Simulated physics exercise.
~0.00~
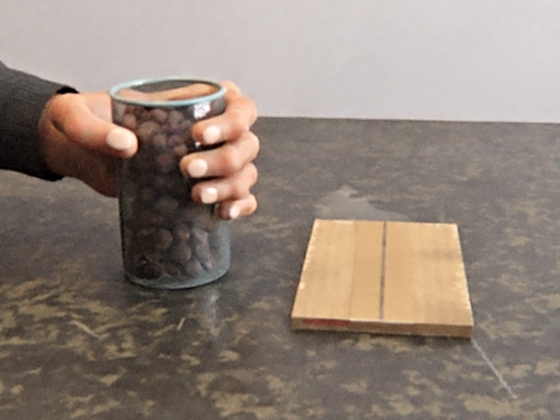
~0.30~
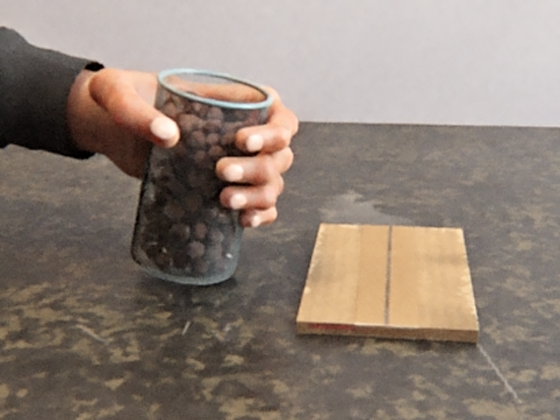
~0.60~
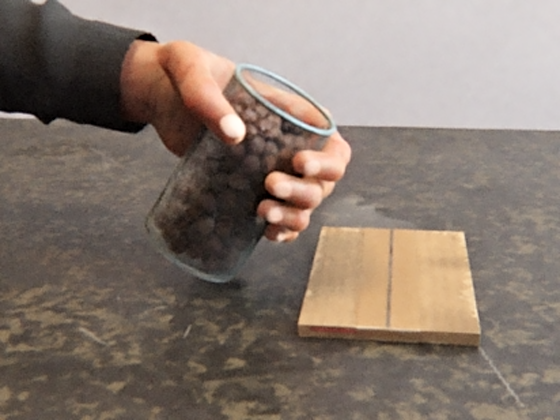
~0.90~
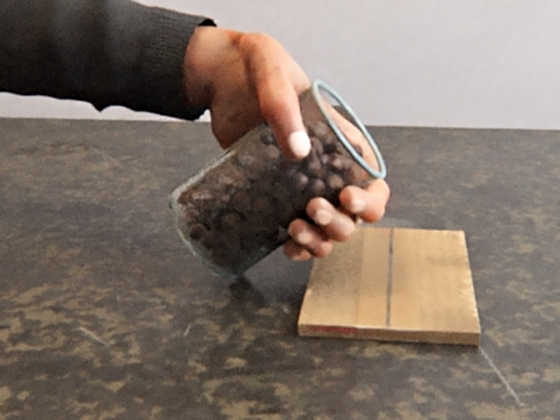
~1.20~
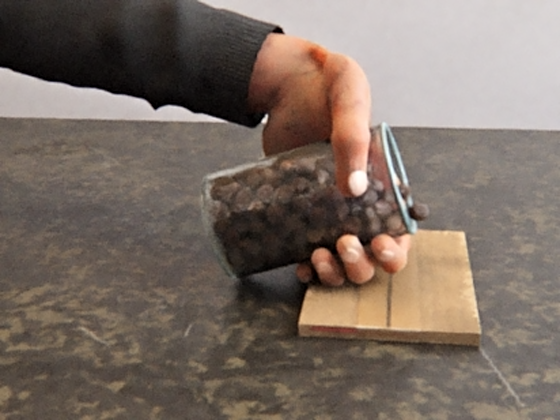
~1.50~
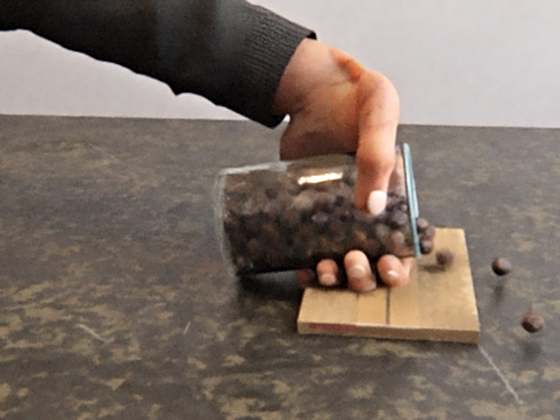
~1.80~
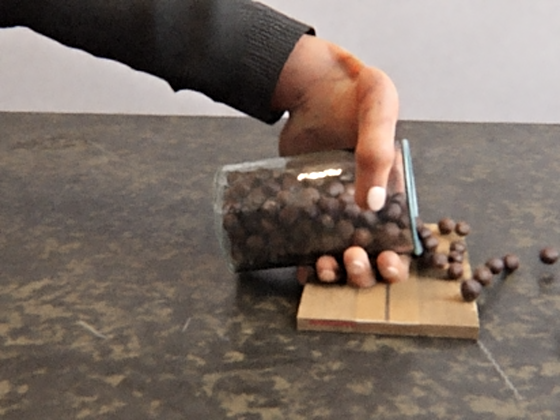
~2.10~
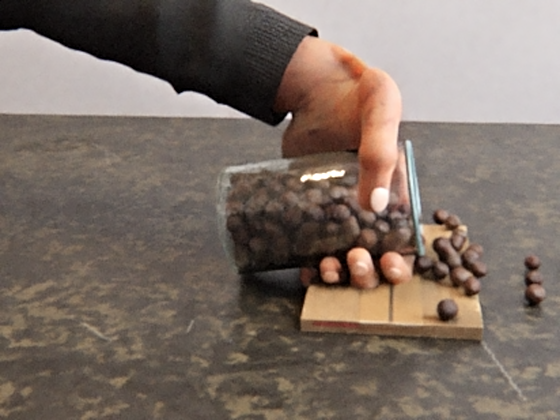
To begin with, a hand in a dark sleeve holds a clear glass full of dark brown balls upright on a mottled dark surface, left of a flat wooden block. The hand tilts the glass to the right, lifting it slightly while everything stays inside. It leans further towards the block until it lies nearly on its side, its rim over the wood, and the first balls emerge. A few tumble out, some rolling to the right past the block. Finally, the hand still holds the tipped glass against the block, with a small cluster spilled near its mouth and most balls still inside.
